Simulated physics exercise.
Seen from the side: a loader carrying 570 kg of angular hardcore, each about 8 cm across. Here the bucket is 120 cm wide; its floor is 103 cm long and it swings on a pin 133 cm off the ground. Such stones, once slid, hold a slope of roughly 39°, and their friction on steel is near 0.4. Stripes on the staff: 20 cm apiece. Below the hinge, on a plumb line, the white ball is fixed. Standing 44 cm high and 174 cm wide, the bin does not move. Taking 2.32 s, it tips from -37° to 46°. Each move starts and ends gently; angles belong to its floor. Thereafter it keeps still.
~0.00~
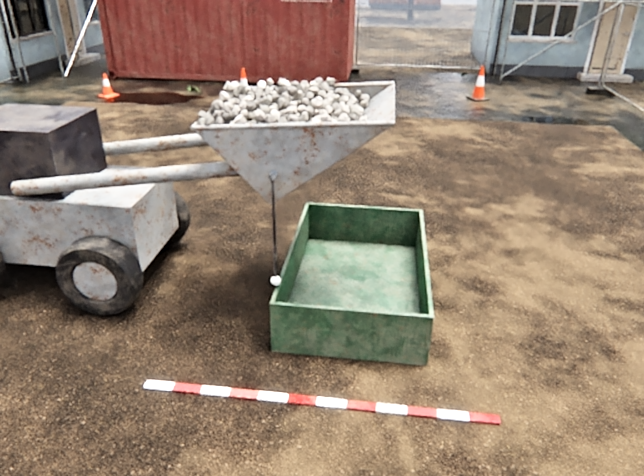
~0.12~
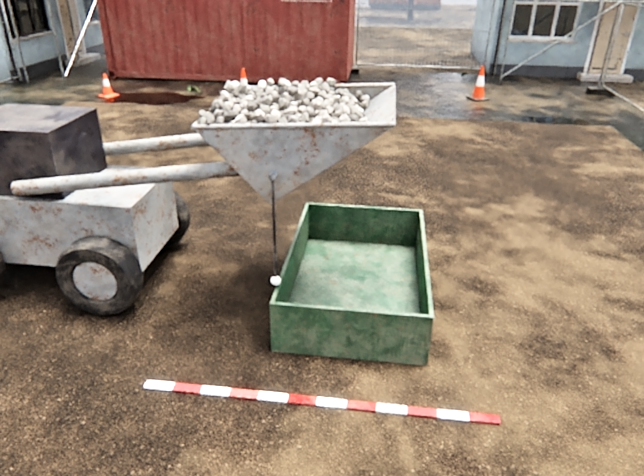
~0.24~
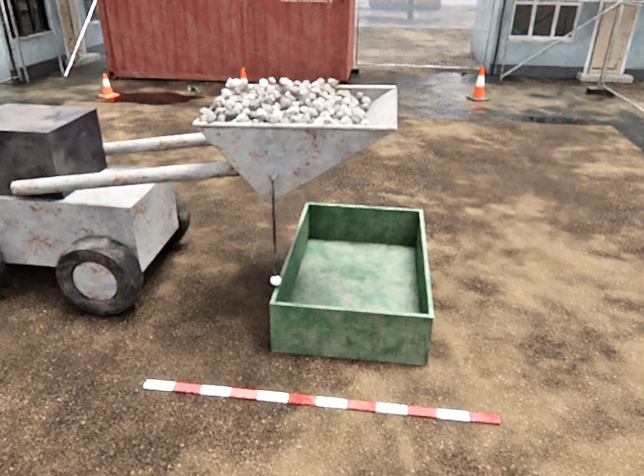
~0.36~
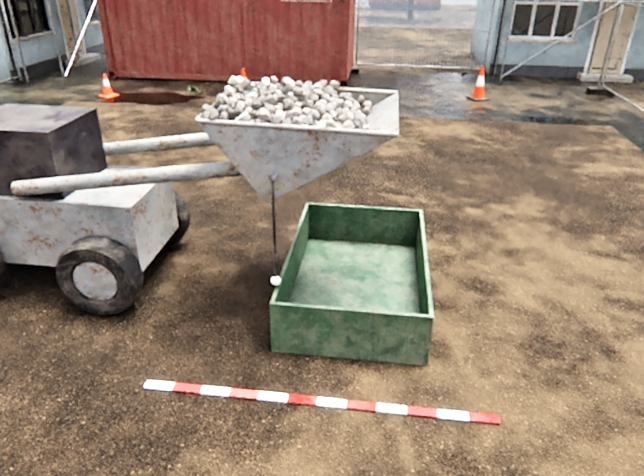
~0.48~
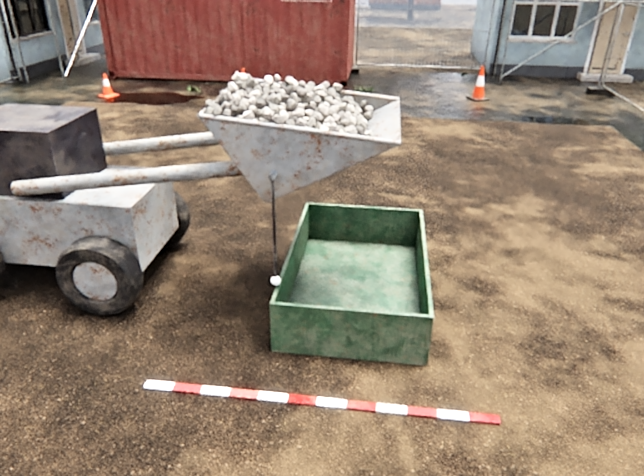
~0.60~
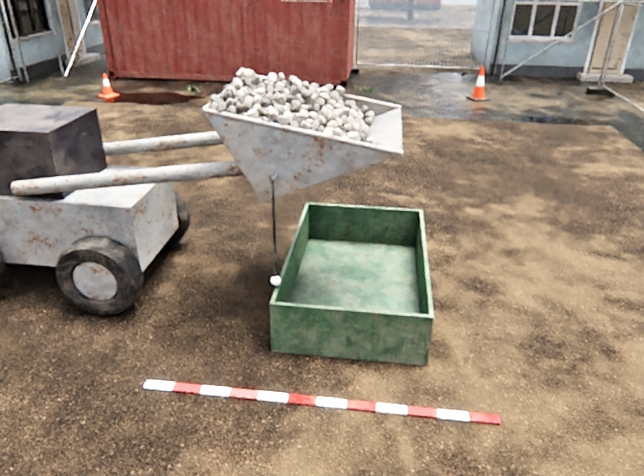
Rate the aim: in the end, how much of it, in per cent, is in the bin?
Near 100 per cent.
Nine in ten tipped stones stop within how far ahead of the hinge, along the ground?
About 110 cm.
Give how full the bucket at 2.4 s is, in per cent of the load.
Near 15 in a hundred.
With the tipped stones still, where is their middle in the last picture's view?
Their middle lands near (379, 280).
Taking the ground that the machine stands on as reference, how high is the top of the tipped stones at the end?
Close to 48 cm above that ground.
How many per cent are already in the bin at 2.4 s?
About 85%.
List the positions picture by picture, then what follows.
The bucket is at -37°, its lip at (394, 123); the top of the load is at (287, 86), in the first picture.
The bucket is at -36°, its lip at (394, 125); the top of the load is at (286, 86); the stones move at 0.1 m/s on average, in the second picture.
The bucket is at -35°, its lip at (396, 129); the top of the load is at (282, 87); the stones move at 0.1 m/s on average, in the third picture.
Lip at (398, 135), floor tilted -32°, highest stones at (271, 85); the stones move at 0.1 m/s on average, in the fourth picture.
Lip at (400, 143), floor tilted -28°, highest stones at (245, 84); the stones move at 0.2 m/s on average, in the fifth picture.
Lip at (402, 154), floor tilted -23°, highest stones at (245, 80); the stones move at 0.2 m/s on average, in the sixth picture.
After 1.7 s the floor is at 33°; 93 % in the bucket, 7 % in the bin; the foremost stones are at (392, 237).
After 2.4 s the floor is at 46°; 13 % in the bucket, 87 % in the bin; the foremost stones are at (418, 288).
After 2.8 s the floor is at 46°; 0 % in the bucket, 100 % in the bin; the foremost stones are at (417, 264).
After 5.4 s the floor is at 46°; 0 % in the bucket, 100 % in the bin; the foremost stones are at (416, 269).
